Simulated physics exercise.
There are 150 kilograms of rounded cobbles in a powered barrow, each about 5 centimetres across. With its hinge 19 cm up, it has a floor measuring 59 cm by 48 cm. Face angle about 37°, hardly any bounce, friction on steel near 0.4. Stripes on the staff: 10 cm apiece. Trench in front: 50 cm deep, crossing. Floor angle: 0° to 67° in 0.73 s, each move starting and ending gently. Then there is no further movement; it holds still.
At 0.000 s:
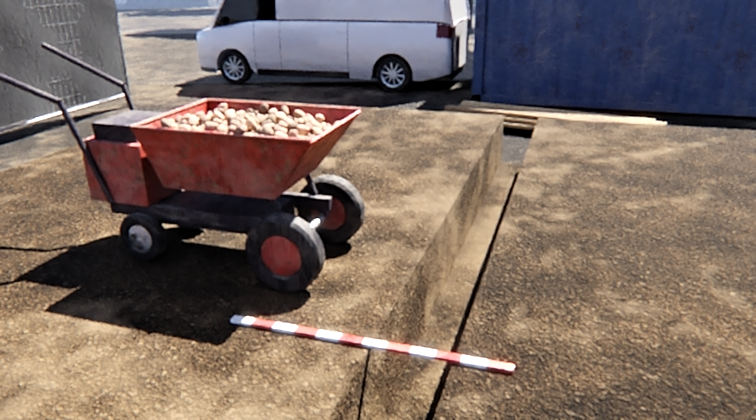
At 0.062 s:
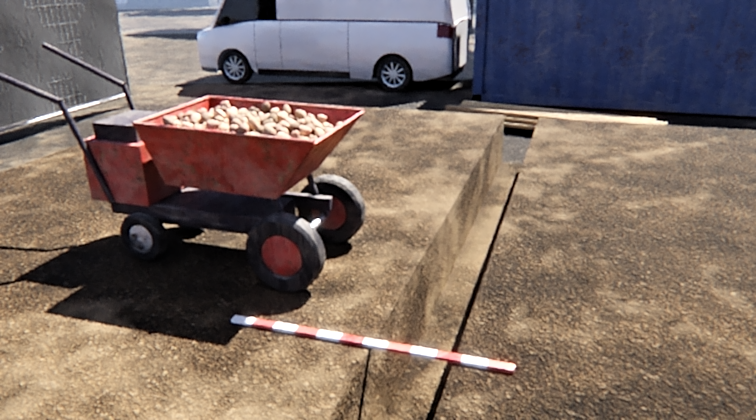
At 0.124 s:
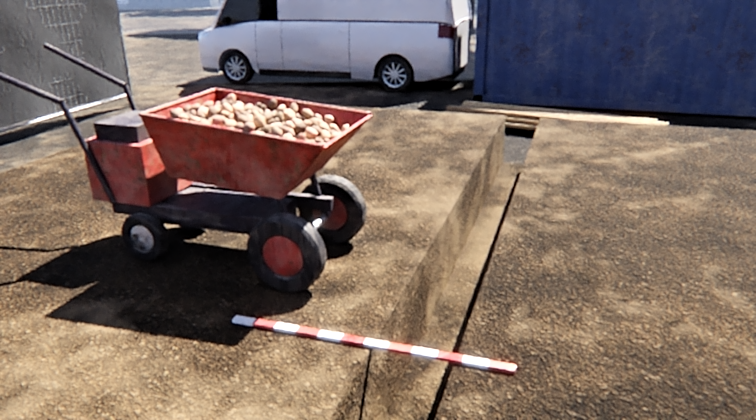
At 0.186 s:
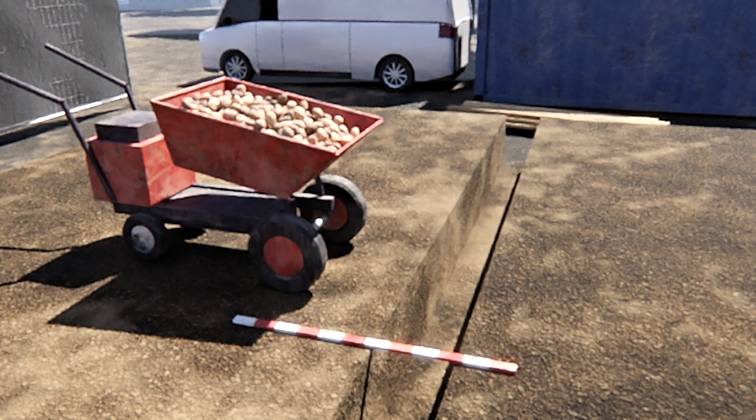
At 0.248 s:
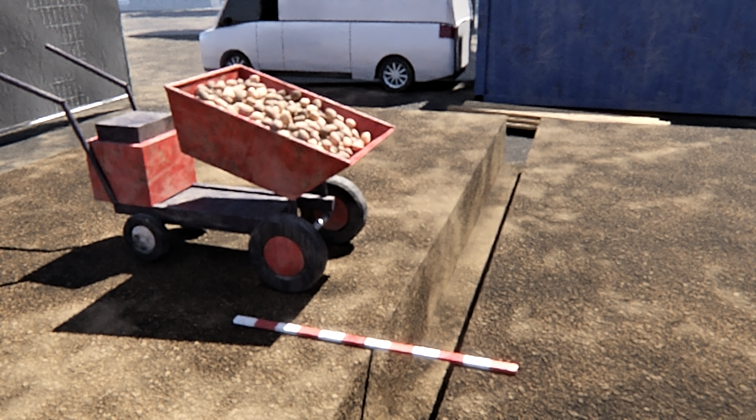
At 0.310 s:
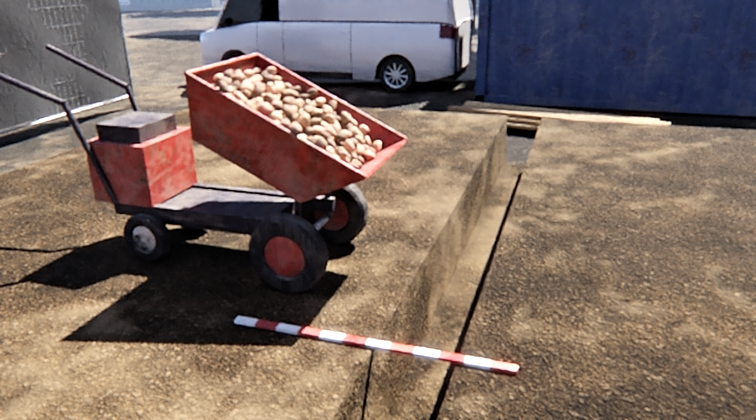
The red tray of a small wheeled cart tilts steadily down toward the right, carrying rounded stones.
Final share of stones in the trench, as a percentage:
64 per cent.
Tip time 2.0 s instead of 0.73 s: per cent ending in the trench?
Probably about 85 in a hundred.
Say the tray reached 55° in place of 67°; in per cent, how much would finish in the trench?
In that case near 40 per cent.
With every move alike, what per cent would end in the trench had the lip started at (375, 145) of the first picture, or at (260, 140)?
Estimates: 15 % then 85 %.
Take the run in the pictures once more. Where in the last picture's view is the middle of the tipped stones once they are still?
I'd point somewhere around (466, 349).
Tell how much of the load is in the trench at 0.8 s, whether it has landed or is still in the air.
Roughly 25% by that time.
After 0.6 s the floor is at 57°; 100 % in the tray; the foremost stones are at (402, 207).
After 0.8 s the floor is at 67°; 74 % in the tray, 23 % in the trench, 4 % past the trench; the foremost stones are at (494, 285).
After 1.2 s the floor is at 67°; 28 % in the tray, 36 % in the trench, 35 % past the trench; the foremost stones are at (669, 304).
After 3.1 s the floor is at 67°; 0 % in the tray, 64 % in the trench, 36 % past the trench; the foremost stones are past the picture's edge.
